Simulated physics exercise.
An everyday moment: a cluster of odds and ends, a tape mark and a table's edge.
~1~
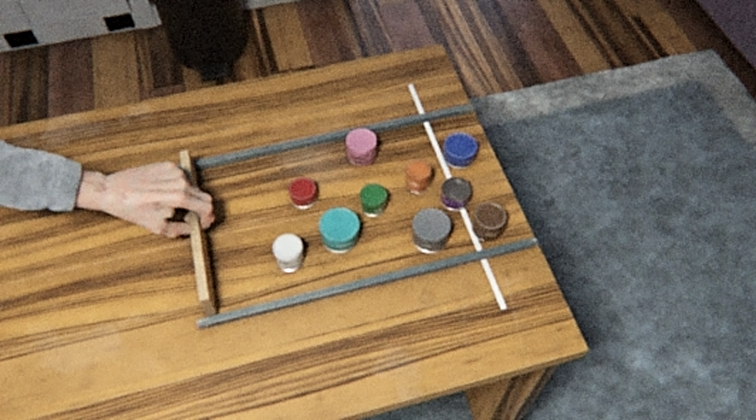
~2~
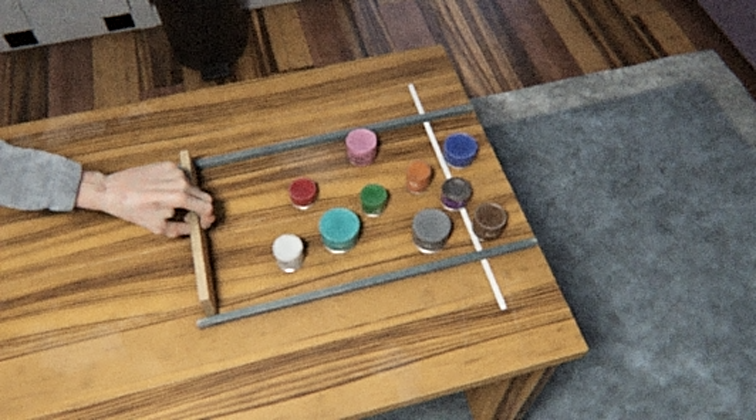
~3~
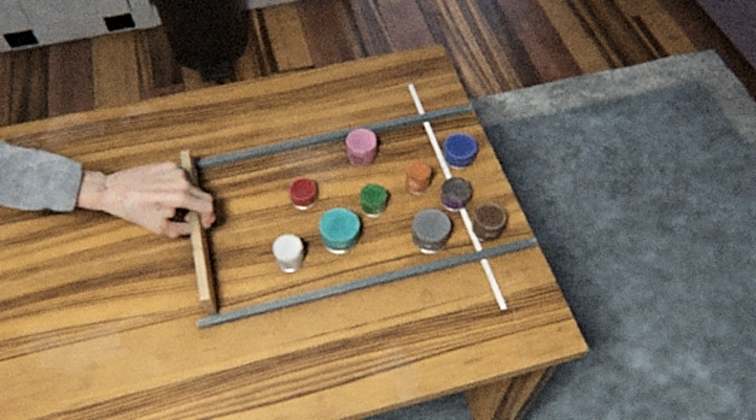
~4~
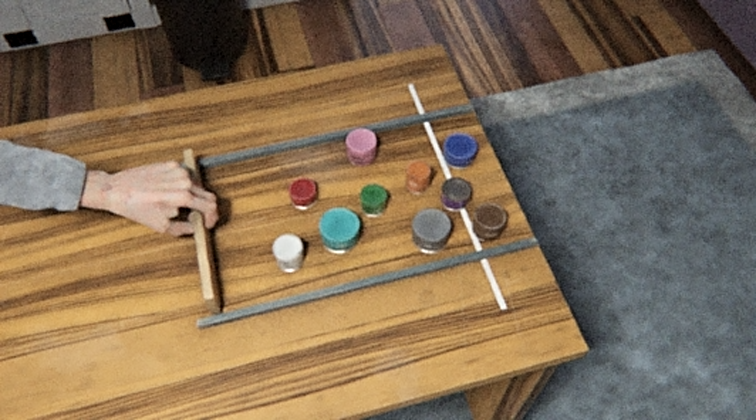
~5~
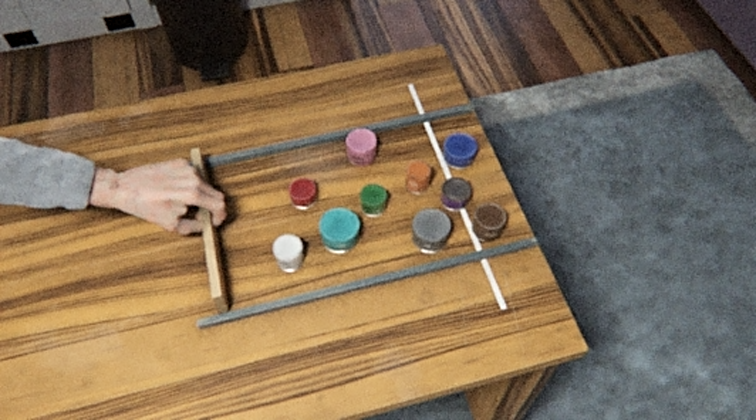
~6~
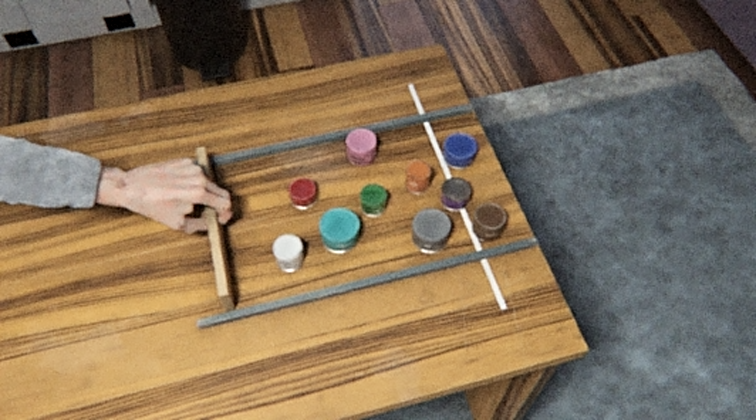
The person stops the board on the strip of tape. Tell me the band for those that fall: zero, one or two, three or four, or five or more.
Here the number that fall off is one or two.
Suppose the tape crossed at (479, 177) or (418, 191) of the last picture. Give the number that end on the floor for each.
Try by try, 5 and 0.
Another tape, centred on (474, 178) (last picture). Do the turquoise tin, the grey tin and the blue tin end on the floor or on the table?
The turquoise tin remains up; the grey tin drops off; the blue tin is lost.
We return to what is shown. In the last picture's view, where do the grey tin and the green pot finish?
First (513, 223), then (473, 162).
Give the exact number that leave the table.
The count is 1.
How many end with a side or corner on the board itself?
It touches 4.
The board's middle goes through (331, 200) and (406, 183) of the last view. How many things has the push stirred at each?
By then 4, and 9.
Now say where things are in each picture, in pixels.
In the first picture, blue tin (460, 151); brown tub (489, 222); purple pot (455, 194); board (198, 230); tape (451, 183).
In the second picture, brown tub (488, 223); green pot (373, 200).
In the third picture, purple pot (455, 194); red tin (303, 193).
In the fourth picture, blue tin (460, 151); turquoise tin (340, 231).
In the fifth picture, brown tub (488, 223); grey tin (431, 231).
In the sixth picture, blue tin (460, 151); brown tub (488, 223); purple pot (455, 194); board (215, 226); tape (451, 183).
Early on, none off yet; blue tin at rest near (460, 151); brown tub at rest near (488, 223); purple pot at rest near (455, 194).
Finally, the number that fall off is one or two; lost, brown tub.
